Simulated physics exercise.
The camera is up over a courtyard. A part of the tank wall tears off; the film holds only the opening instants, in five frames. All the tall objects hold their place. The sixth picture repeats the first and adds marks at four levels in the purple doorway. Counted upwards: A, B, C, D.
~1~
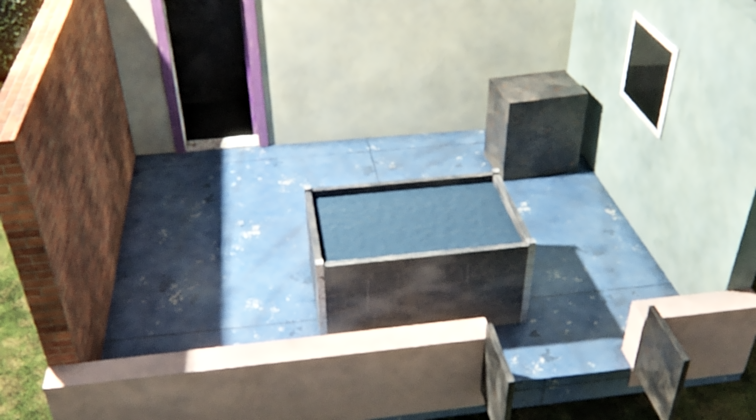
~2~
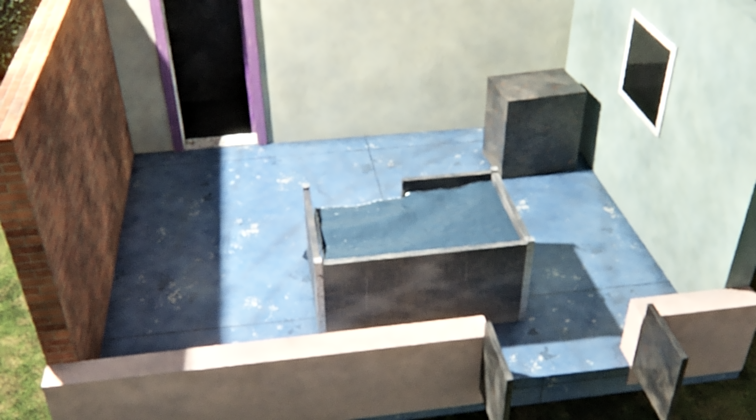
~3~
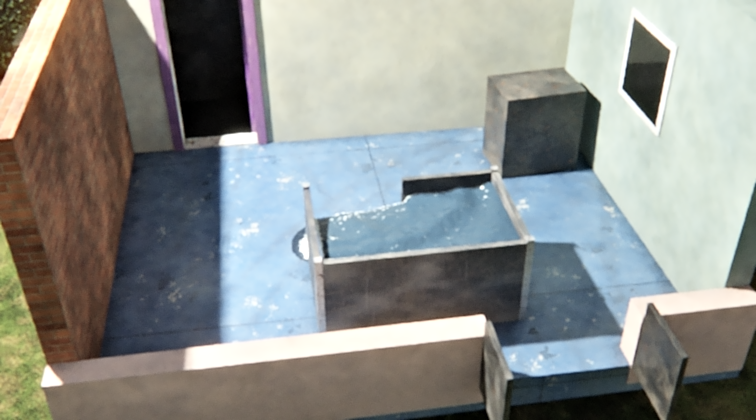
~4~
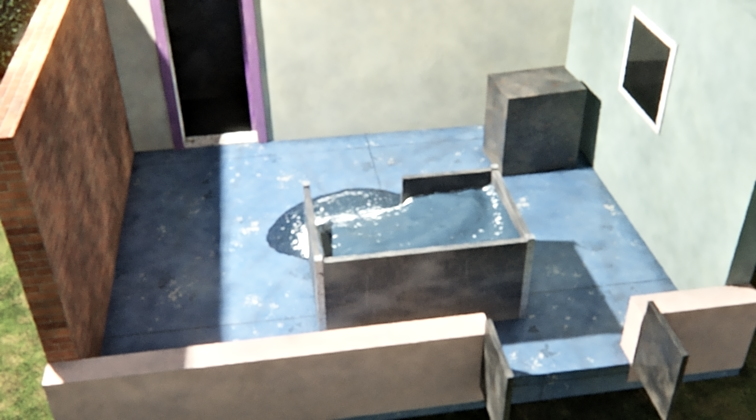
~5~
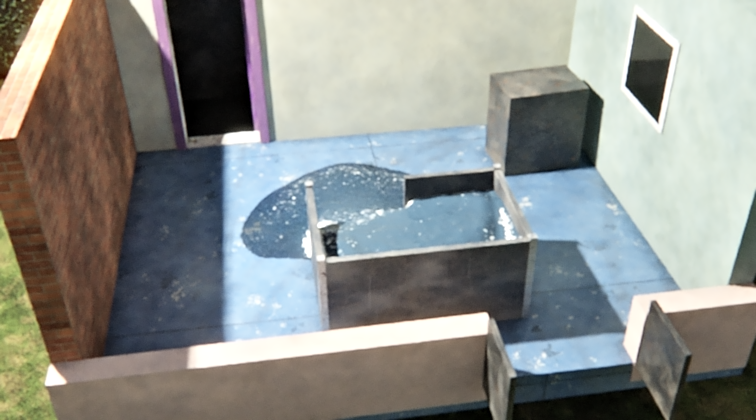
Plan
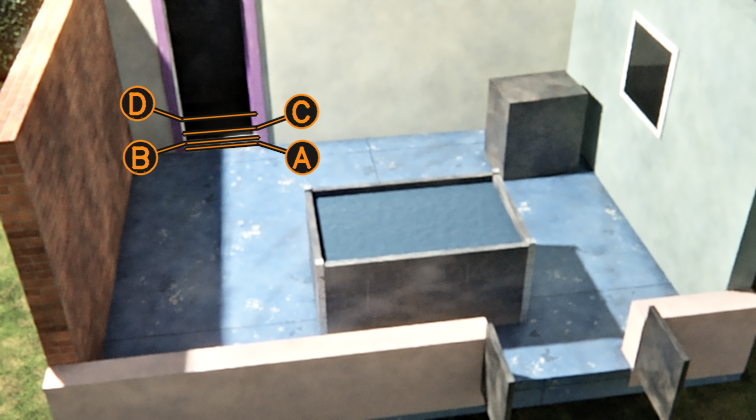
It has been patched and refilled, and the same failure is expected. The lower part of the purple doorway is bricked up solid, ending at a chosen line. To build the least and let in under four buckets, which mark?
C will do.
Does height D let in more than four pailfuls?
No, that is safe.
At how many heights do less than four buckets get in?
Two of them.
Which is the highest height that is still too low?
B it is.
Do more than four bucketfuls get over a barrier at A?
Yes, that goes wrong.
In orange, A at (222, 146); B at (221, 140); C at (220, 130); D at (218, 116); from the bottom up A, B, C, D.
For height A, some 20 bucketfuls get in.
For height B, about 8 bucketfuls get in.
For height C, a splash gets over, under a bucket.
For height D, nothing gets over.
